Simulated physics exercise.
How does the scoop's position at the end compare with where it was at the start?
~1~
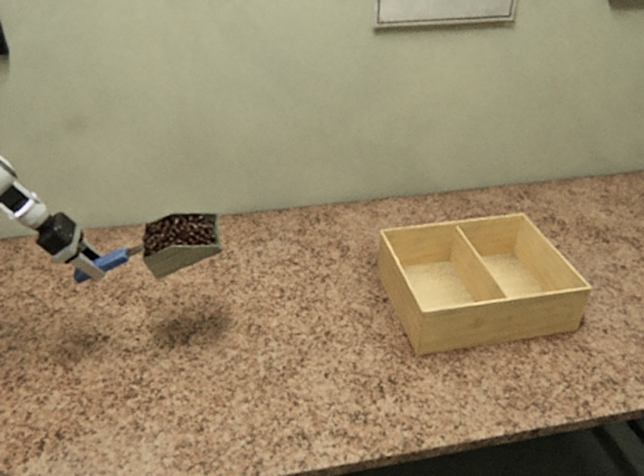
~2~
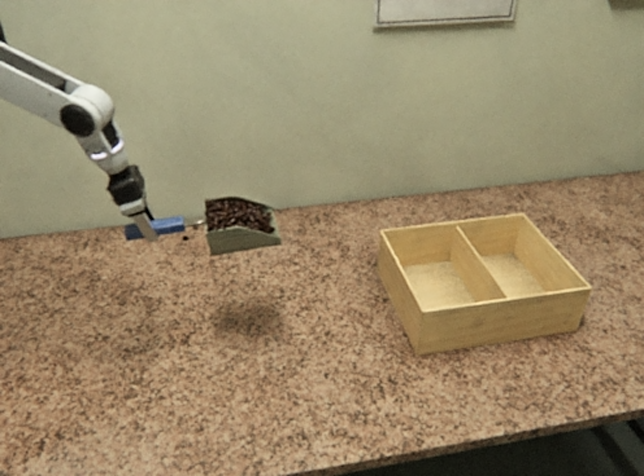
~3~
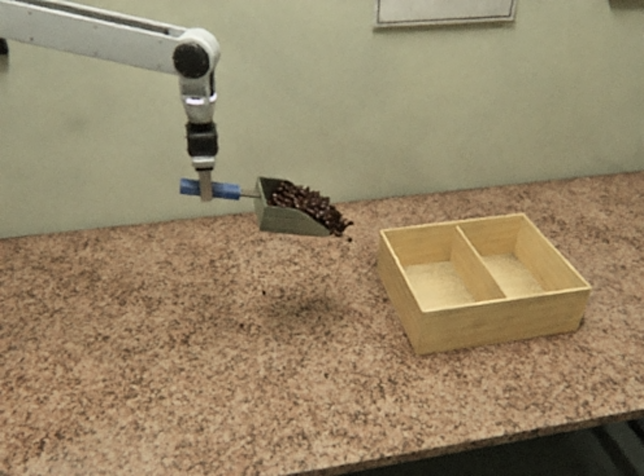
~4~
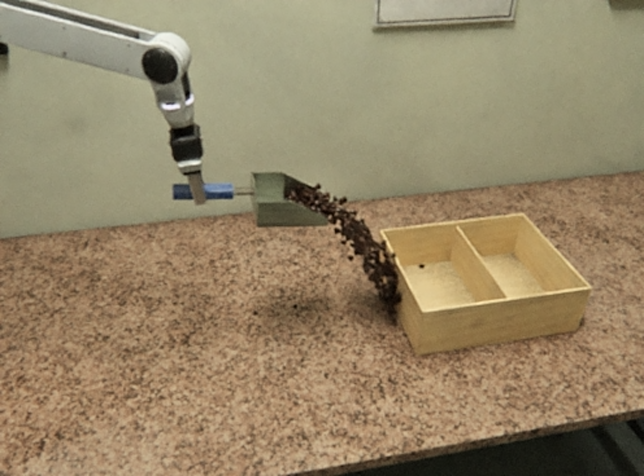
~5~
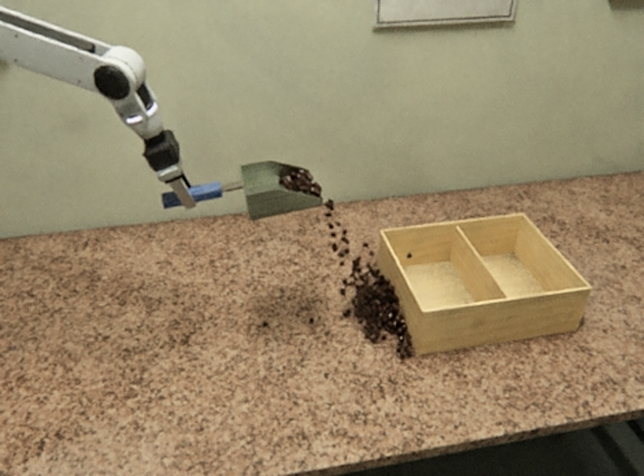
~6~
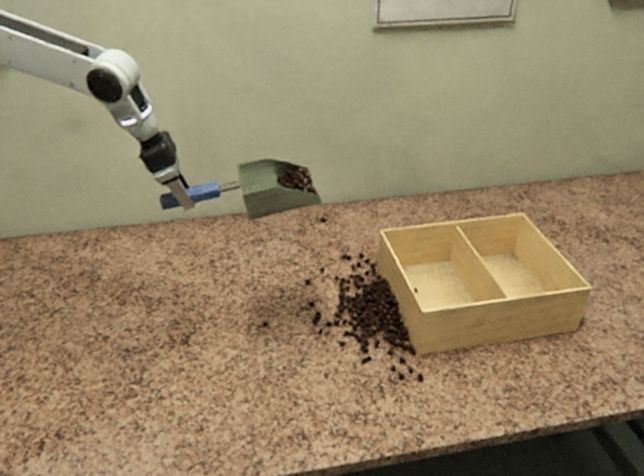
At the end the scoop is farther to the right and higher up than at the start, closer to the wooden box.
